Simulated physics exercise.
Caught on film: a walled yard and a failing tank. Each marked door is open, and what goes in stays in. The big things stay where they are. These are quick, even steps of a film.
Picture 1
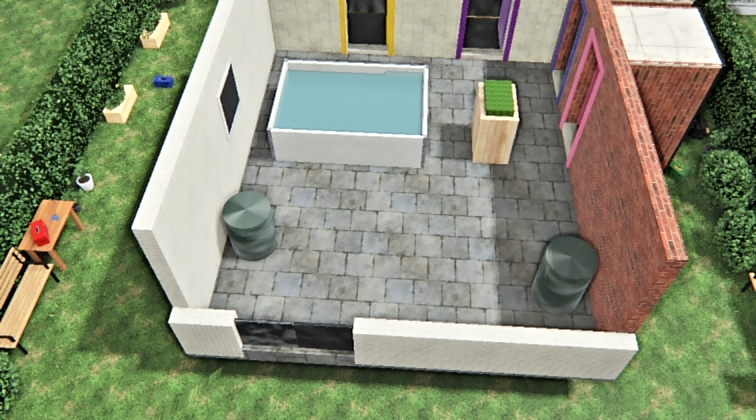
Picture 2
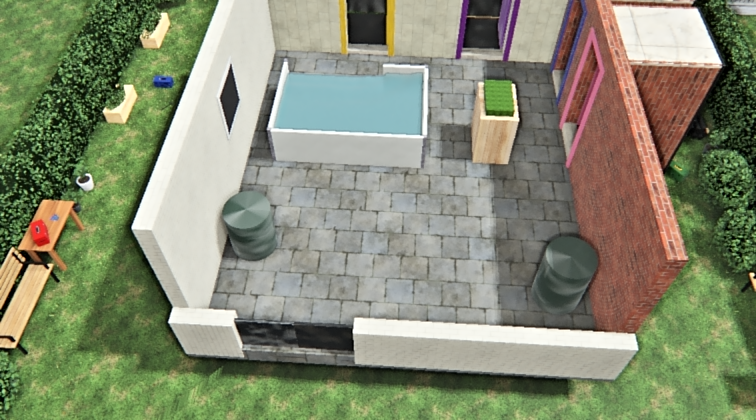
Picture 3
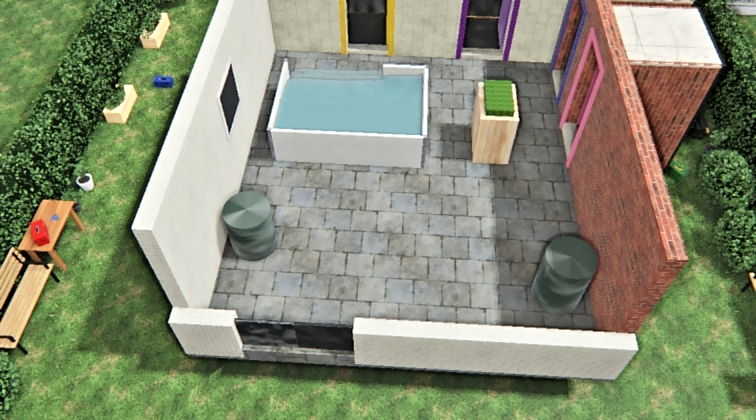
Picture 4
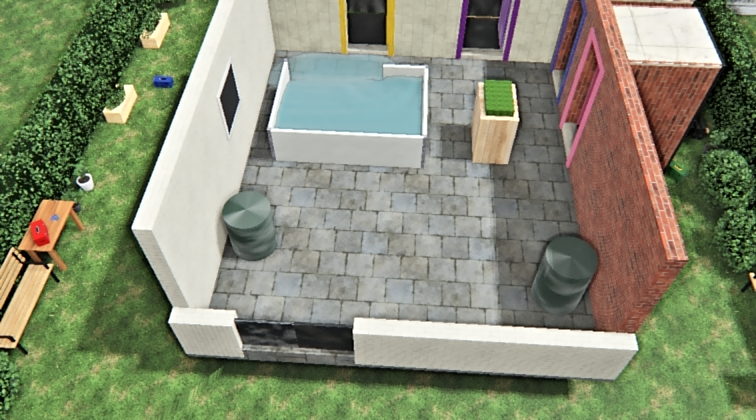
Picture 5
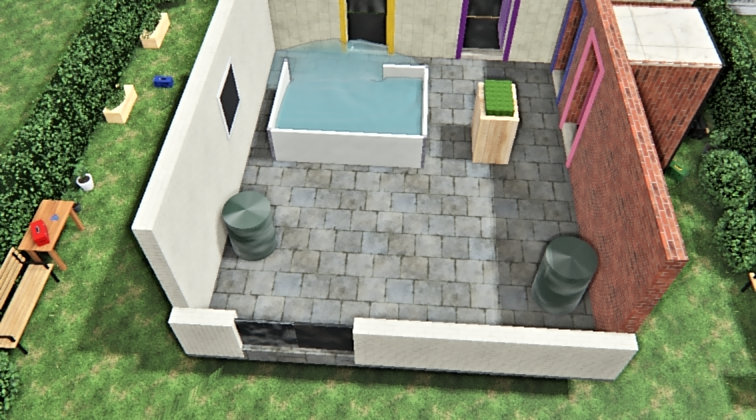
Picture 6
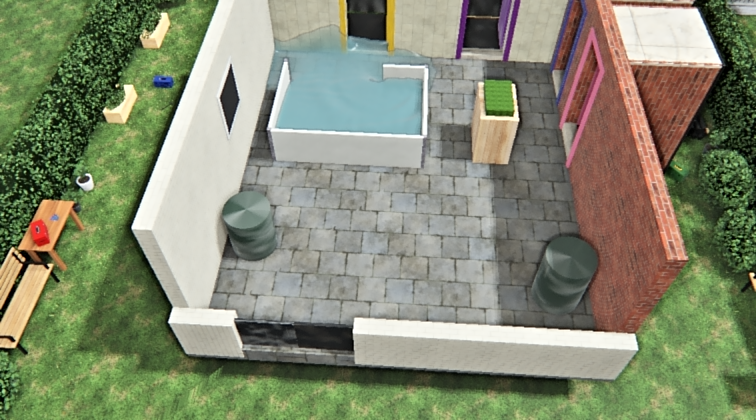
Water pours through a gap in the white tank's far side and spreads across the paving.
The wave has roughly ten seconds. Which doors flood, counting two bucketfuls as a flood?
One by one: The pink door holds within the limit; the yellow door floods; the purple door holds within the limit; the blue door floods.
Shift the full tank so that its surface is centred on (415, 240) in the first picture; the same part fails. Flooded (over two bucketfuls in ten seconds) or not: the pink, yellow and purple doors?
One by one: The pink one holds, the yellow one lets more in, the purple one lets more in.
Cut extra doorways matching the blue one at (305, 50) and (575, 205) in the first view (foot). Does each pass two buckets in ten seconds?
One after the other: Lets more in, takes less.
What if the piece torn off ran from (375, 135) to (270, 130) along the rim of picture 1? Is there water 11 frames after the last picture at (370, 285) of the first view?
There: Awash.
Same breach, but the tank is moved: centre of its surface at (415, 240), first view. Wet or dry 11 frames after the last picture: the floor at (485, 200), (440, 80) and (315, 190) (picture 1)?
As listed: Dry, flooded, wet.
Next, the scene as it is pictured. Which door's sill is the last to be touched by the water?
The one in pink.
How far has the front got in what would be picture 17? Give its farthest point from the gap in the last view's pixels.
Around (549, 66).
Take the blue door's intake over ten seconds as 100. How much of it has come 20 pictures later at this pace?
Roughly 10 per cent.
A moment on, water covers 15 % of the floor; the pink door not reached, the yellow door far over two buckets in, the purple door wet at the sill, nothing in, the blue door not reached.
Next, water covers 25 % of the floor; the pink door not reached, the yellow door far over two buckets in, the purple door wet at the sill, nothing in, the blue door wet at the sill, nothing in.
Then, water covers 45 % of the floor; the pink door wet at the sill, nothing in, the yellow door far over two buckets in, the purple door wet at the sill, nothing in, the blue door under two buckets in.
Later, water covers 85 % of the floor; the pink door wet at the sill, nothing in, the yellow door far over two buckets in, the purple door wet at the sill, nothing in, the blue door far over two buckets in.
In the end, water covers 90 % of the floor; the pink door wet at the sill, nothing in, the yellow door far over two buckets in, the purple door wet at the sill, nothing in, the blue door far over two buckets in.
